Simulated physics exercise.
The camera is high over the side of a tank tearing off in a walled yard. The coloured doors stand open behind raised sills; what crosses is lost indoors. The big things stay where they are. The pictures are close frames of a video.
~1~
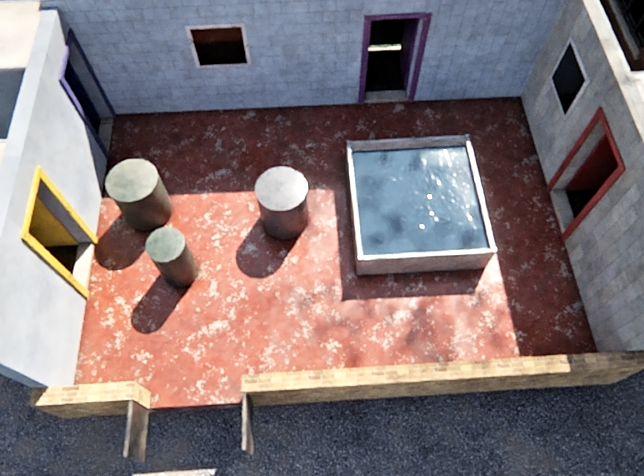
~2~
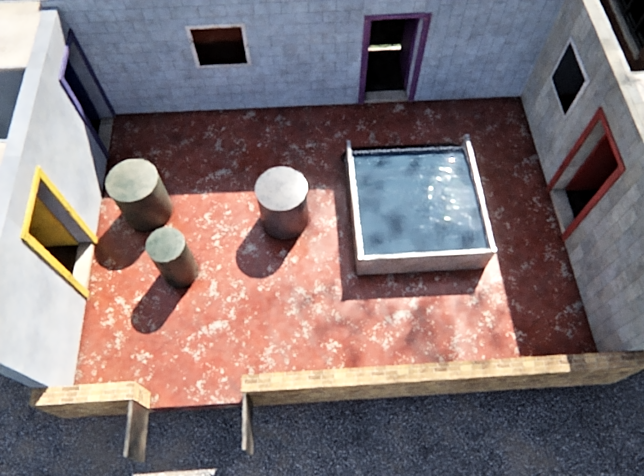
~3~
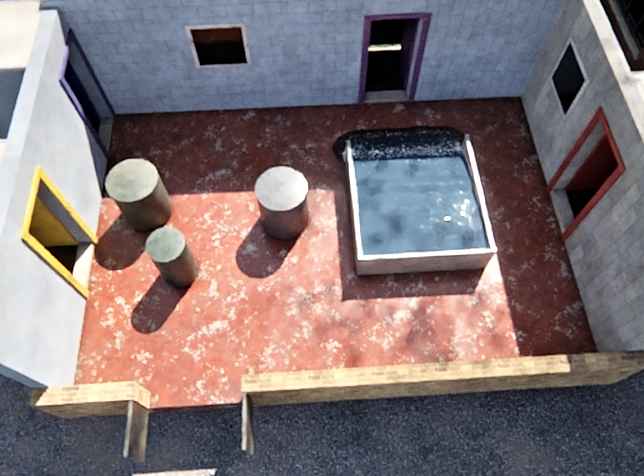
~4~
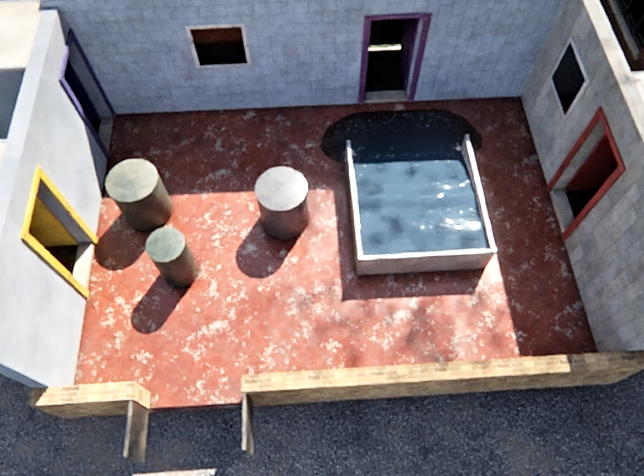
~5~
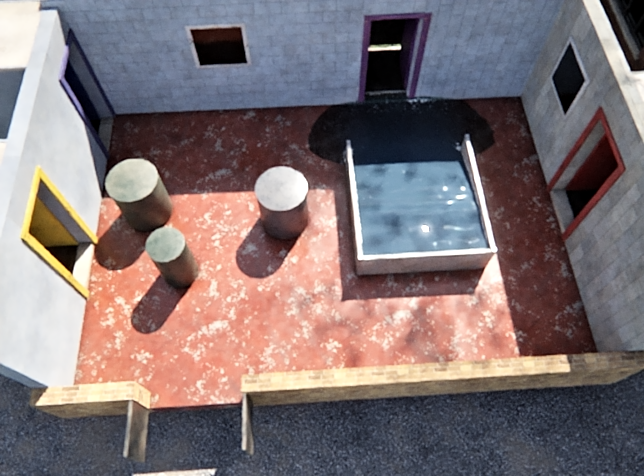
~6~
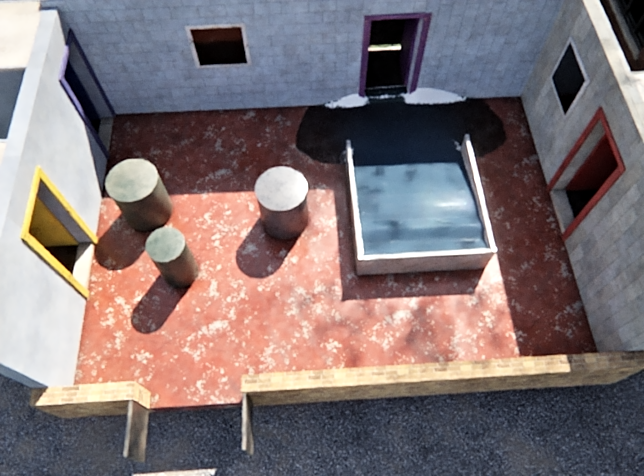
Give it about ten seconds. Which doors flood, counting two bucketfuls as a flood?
One by one: The yellow door stays under that; the red door stays under that; the blue door takes more than that; the purple door takes more than that.
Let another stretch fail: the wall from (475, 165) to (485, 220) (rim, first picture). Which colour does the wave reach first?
I say the red one.
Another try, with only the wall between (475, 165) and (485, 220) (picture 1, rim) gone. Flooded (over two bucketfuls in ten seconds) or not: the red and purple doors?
My reading: Red door floods; purple door keeps below it.
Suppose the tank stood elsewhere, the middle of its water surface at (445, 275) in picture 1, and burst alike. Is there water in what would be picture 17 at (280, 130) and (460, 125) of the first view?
As listed: Wet, under water.
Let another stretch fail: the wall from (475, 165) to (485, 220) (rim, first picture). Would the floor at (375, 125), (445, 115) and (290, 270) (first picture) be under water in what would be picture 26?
As listed: Wet, wet, free of water.
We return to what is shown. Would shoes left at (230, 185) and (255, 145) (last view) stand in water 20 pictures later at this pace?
In turn: Wet, awash.
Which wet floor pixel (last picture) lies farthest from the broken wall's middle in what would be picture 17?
I would point to (187, 116).
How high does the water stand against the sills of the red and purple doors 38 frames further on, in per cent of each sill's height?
About 50 and 110 per cent.
A moment on, water covers 15 % of the floor; the yellow door not reached, the red door not reached, the blue door not reached, the purple door far over two buckets in.
Next, water covers 20 % of the floor; the yellow door not reached, the red door not reached, the blue door not reached, the purple door far over two buckets in.
Then, water covers 45 % of the floor; the yellow door not reached, the red door wet at the sill, nothing in, the blue door under two buckets in, the purple door far over two buckets in.
Later, water covers 70 % of the floor; the yellow door wet at the sill, nothing in, the red door wet at the sill, nothing in, the blue door over two buckets in, the purple door far over two buckets in.
In the end, water covers 95 % of the floor; the yellow door wet at the sill, nothing in, the red door wet at the sill, nothing in, the blue door over two buckets in, the purple door far over two buckets in.
